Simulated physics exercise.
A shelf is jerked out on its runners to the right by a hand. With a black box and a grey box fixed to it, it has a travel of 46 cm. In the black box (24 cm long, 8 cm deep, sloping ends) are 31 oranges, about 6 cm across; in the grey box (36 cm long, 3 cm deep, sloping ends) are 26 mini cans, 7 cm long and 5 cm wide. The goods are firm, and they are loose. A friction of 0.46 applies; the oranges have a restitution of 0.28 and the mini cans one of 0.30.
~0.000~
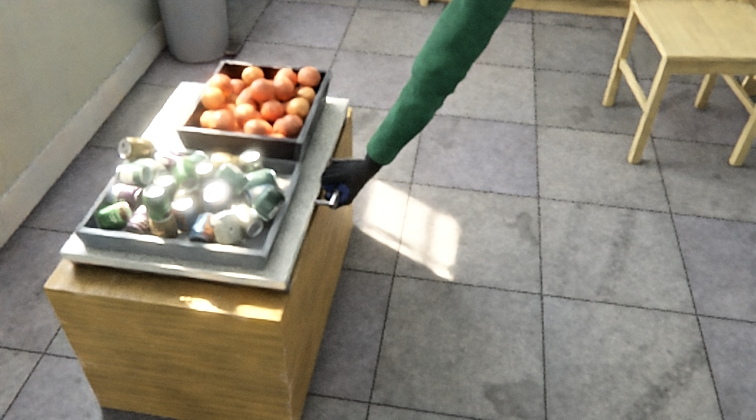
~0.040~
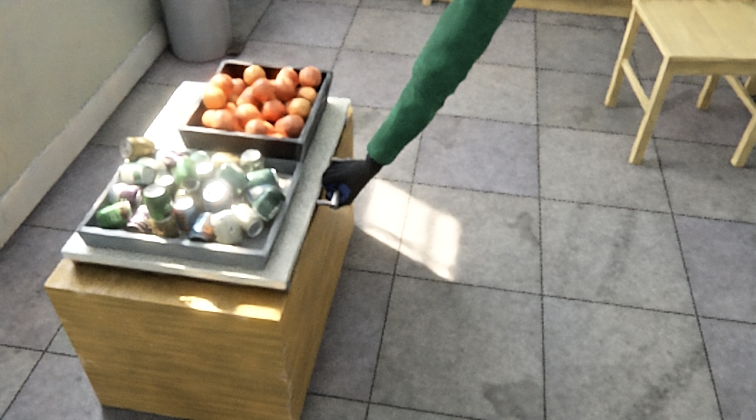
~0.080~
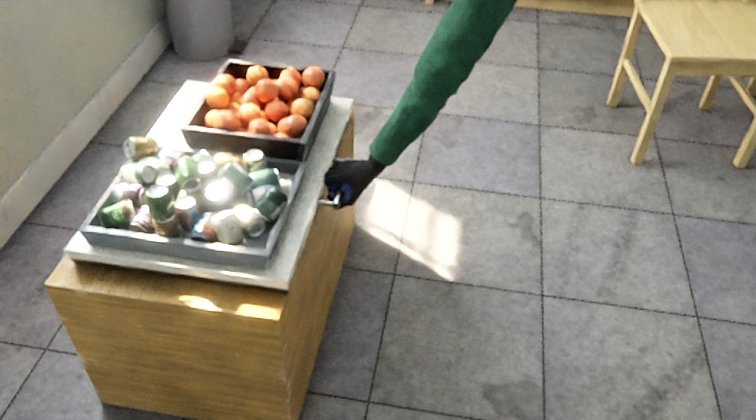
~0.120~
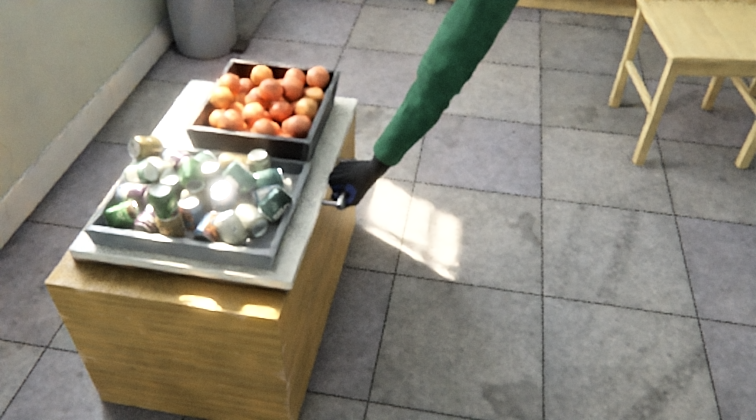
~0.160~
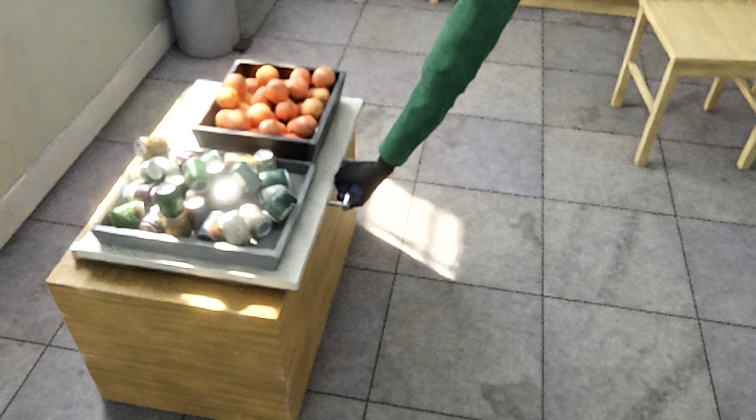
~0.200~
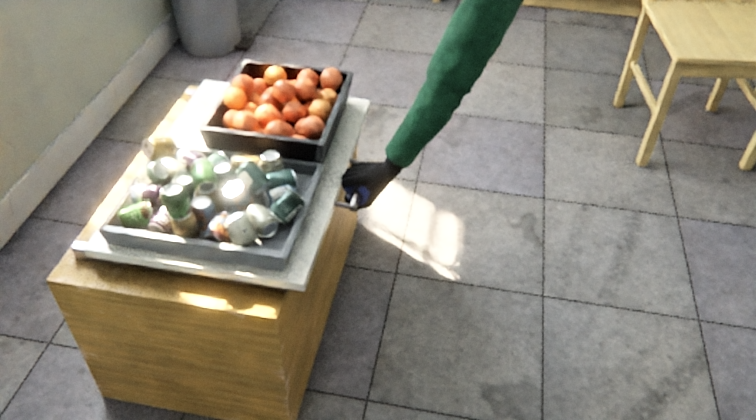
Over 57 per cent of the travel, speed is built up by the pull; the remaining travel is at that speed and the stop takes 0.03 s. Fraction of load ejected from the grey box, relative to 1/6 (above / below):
Below 1/6.
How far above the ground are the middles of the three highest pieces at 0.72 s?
I'd put it close to 62 cm.
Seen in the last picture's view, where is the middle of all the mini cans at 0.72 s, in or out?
Roughly at (417, 224).
After 0.64 s, end of travel.
After 0.72 s, the black box has all 31 and the grey box has all 26.
After 0.84 s, the black box has all 31 and the grey box is down by 1 of 26.
After 1.06 s, the black box has all 31 and the grey box is down by 1 of 26.
When it is over (at 1.49 s), the black box has all 31 and the grey box is down by 2 of 26. Asked share, 2 of 26, 8 per cent.
